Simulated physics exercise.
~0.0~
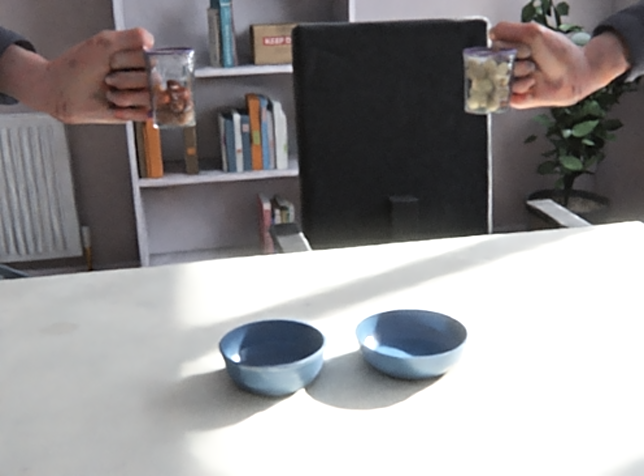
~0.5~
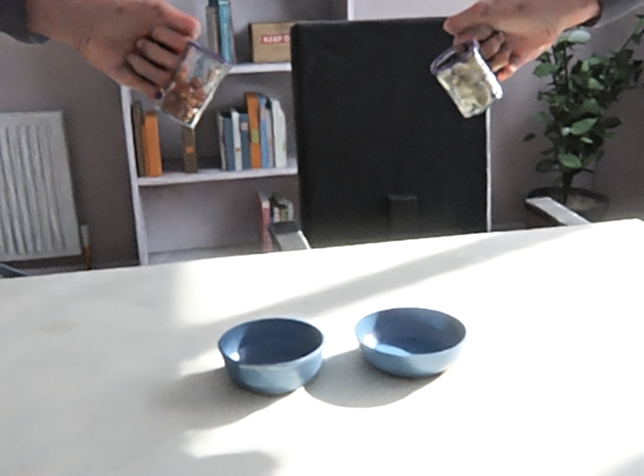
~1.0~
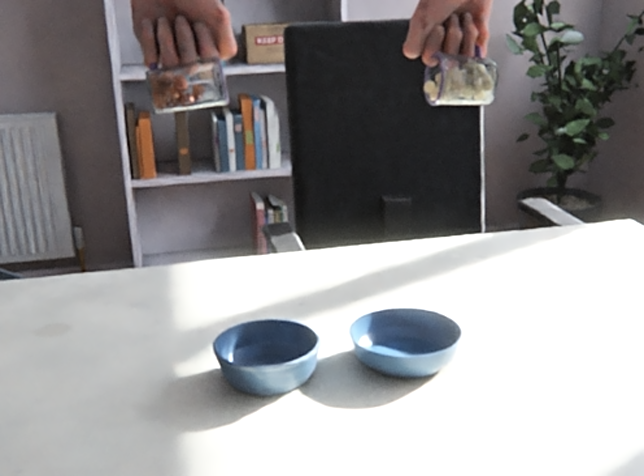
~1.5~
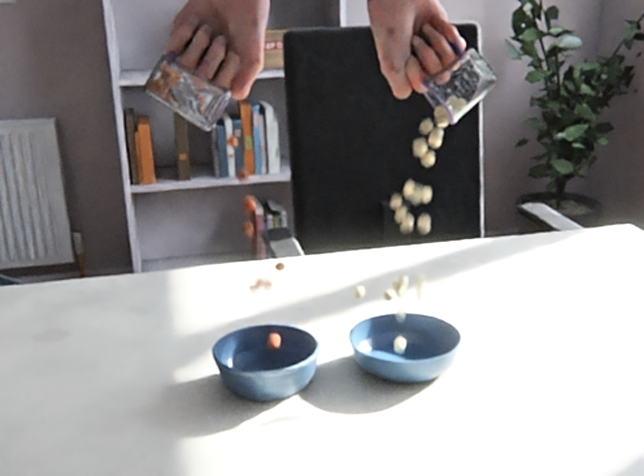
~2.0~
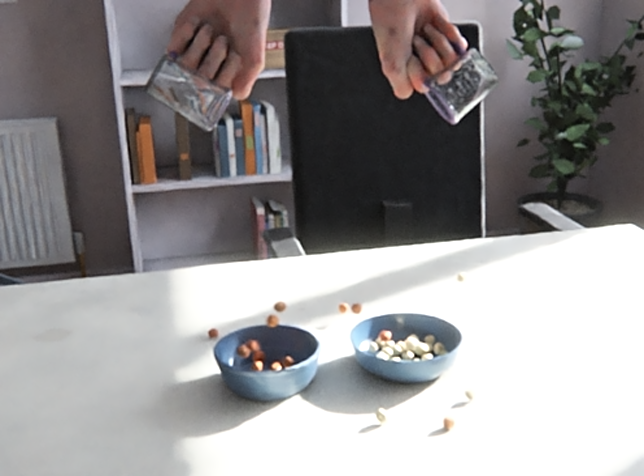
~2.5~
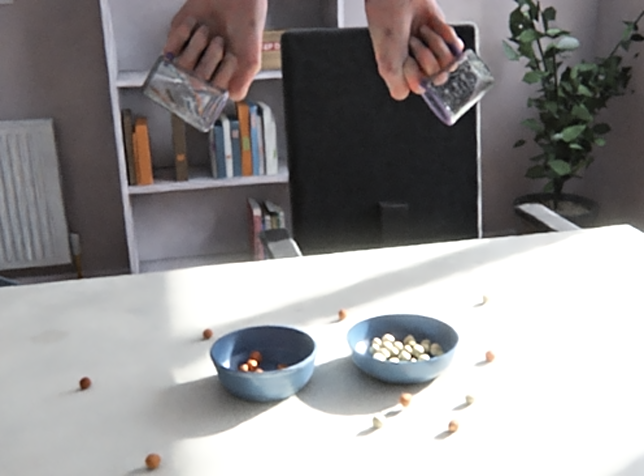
On a white table in front of a black chair and a bookshelf, two hands tipped clear cups over two blue bowls, pouring reddish-brown pieces on the left and pale ones on the right, and both bowls ended with pieces scattered around them.
